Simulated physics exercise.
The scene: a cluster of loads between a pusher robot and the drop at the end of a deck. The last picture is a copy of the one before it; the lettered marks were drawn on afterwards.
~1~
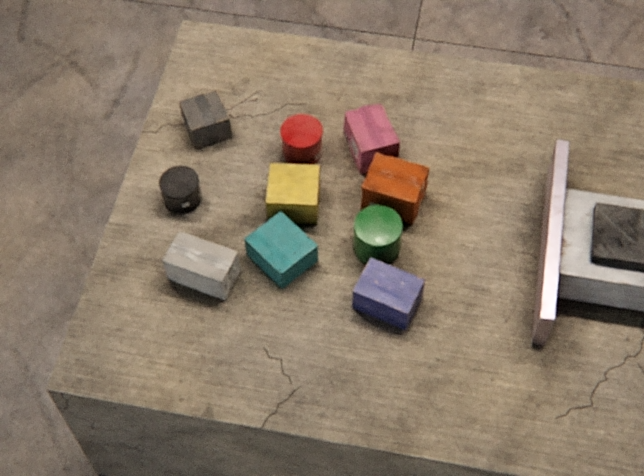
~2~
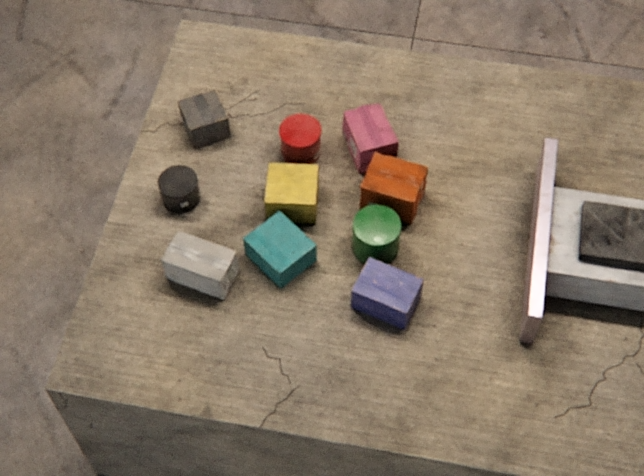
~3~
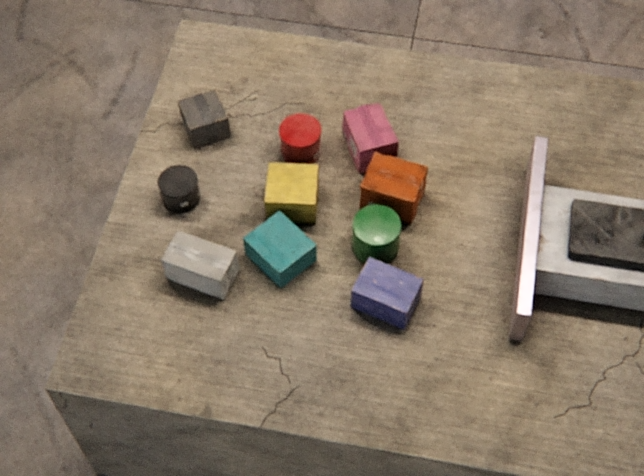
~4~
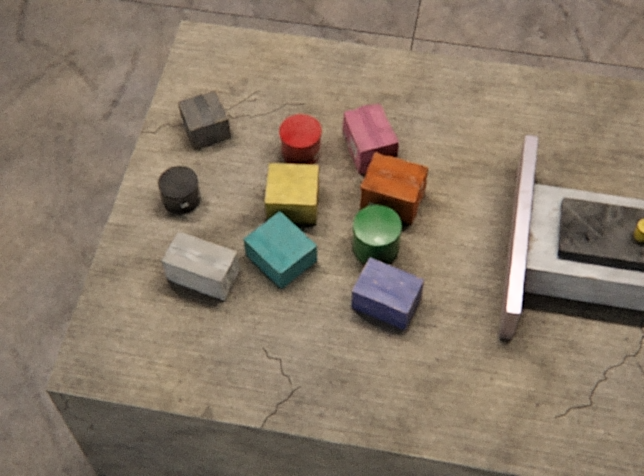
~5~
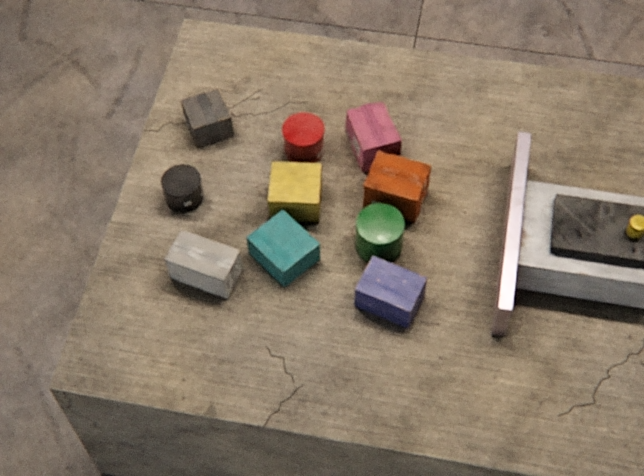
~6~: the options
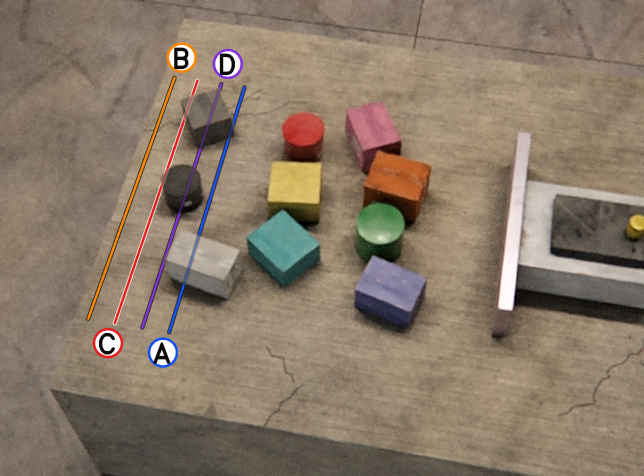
A pale machine with a flat upright plate at its front sits at the right of a worn, cracked wooden deck, seen from above at an angle. To its left stand a red pail, a green canister, and yellow, turquoise, orange, pink, blue, white and grey blocks, plus a small black cylinder. The machine slides slowly left, plate first, while the loads stay put and the view shifts very slightly.
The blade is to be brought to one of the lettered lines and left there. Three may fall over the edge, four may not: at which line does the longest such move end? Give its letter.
It can go as far as A.
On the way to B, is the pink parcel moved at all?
Yes.
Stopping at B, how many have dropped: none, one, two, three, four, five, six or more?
By then, six or more.
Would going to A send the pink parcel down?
No.
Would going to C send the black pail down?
Yes.
On the marked copy, A at (210, 200); B at (135, 189); C at (159, 193); D at (185, 196).
Following A. Soon after the start, robot (478, 210); blue crate (352, 289); green canister (368, 232).
Later, robot (366, 193); black pail (167, 187); grey box (200, 116).
In the end, robot (282, 181); black pail over the edge; grey box over the edge; two fallen.
As for the rest, B drops ten; C drops six; D drops five.
